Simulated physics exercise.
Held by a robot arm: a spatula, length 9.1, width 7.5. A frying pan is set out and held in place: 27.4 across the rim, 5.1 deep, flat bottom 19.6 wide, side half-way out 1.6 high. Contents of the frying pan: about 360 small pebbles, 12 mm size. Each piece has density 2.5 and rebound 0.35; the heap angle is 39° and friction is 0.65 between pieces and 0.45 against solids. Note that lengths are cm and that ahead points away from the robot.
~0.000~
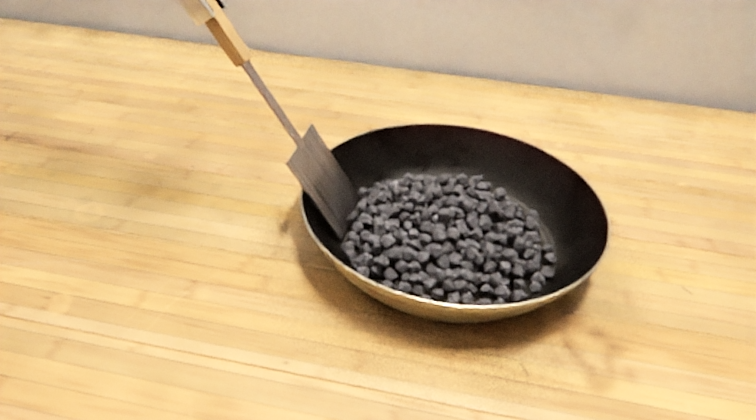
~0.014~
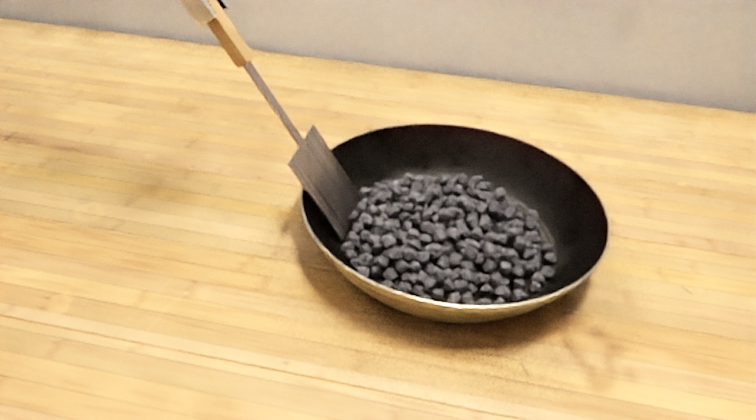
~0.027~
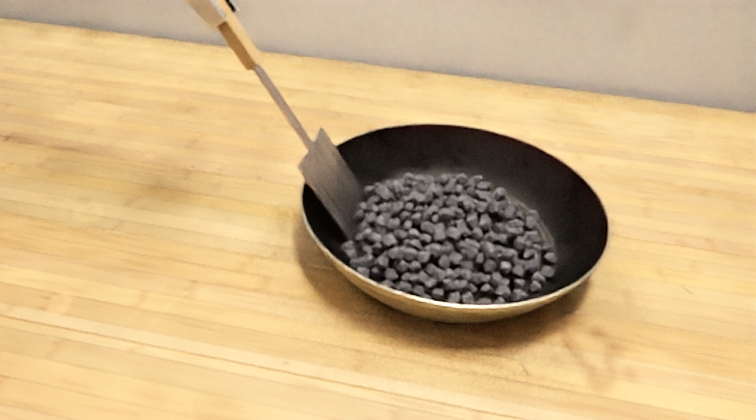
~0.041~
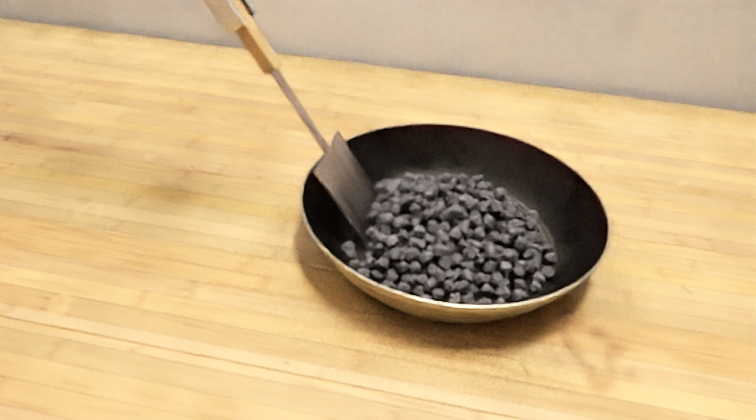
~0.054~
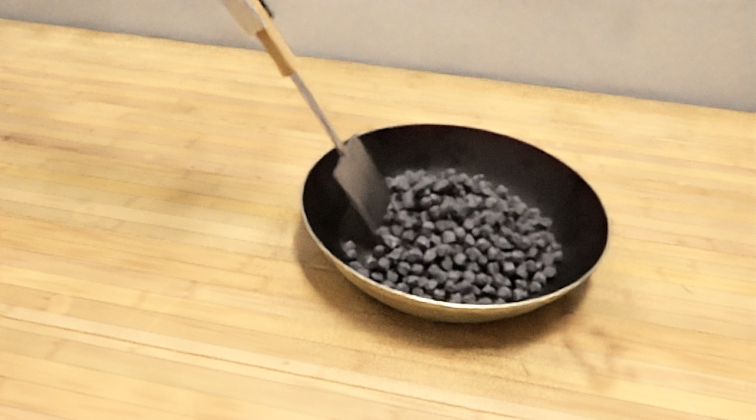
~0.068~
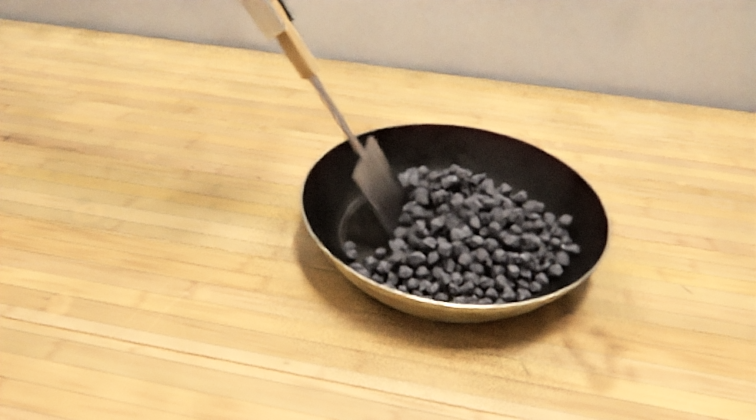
A metal spatula with a wooden handle rests at the left side of a black frying pan of small dark pebbles on a wooden table, barely moving at first. It then slides right, pushing the pebbles into a slightly higher heap and baring some of the pan's left side.
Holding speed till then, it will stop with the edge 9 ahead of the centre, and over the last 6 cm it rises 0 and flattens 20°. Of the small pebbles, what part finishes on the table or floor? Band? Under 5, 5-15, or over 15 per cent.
5-15 per cent.
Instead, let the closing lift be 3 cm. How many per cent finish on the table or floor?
I'd say close to 20 per cent.
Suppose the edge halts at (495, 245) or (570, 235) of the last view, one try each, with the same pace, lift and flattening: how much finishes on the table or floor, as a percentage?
Respectively some 0 and 35 percent end on the table or floor.
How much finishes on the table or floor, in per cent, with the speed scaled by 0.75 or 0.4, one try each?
I'd say near 5 and then near 5 per cent.
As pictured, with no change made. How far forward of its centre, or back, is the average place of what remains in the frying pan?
Offset forward: Around 5.0 cm.
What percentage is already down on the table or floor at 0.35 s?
About 6 per cent.
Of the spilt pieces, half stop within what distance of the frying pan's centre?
About 18 cm out from the centre.
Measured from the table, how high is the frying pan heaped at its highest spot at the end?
6.0 cm.
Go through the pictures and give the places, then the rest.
The first picture shows spatula top edge at (299, 142), sloping 57°; upper third of the load around (444, 220), from x 350 to 550, top at y 180; 359 in the frying pan.
The second picture shows spatula top edge at (301, 143), sloping 57°; upper third of the load around (444, 220), from x 350 to 550, top at y 180.
The third picture shows spatula top edge at (310, 146), sloping 57°; upper third of the load around (440, 218), from x 350 to 550, top at y 180.
The fourth picture shows spatula top edge at (326, 150), sloping 57°; upper third of the load around (441, 219), from x 350 to 550, top at y 180.
The fifth picture shows spatula top edge at (344, 153), sloping 57°; upper third of the load around (449, 217), from x 350 to 555, top at y 175.
The sixth picture shows spatula top edge at (363, 155), sloping 57°; upper third of the load around (457, 217), from x 350 to 575, top at y 170; 359 in the frying pan.
After 0.10 s, sloping 57°, highest piece 9 above the table; 359 in the frying pan.
After 0.13 s, sloping 52°, highest piece 10 above the table; 359 in the frying pan.
After 0.35 s, sloping 37°, highest piece 6 above the table; 331 in the frying pan, 25 on the table or floor, 3 on the blade or in flight.
After 1.40 s, sloping 37°, highest piece 6 above the table; 330 in the frying pan, 29 on the table or floor.
At rest, 330 in the frying pan, 29 on the table or floor. That is 8 % on the table or floor.
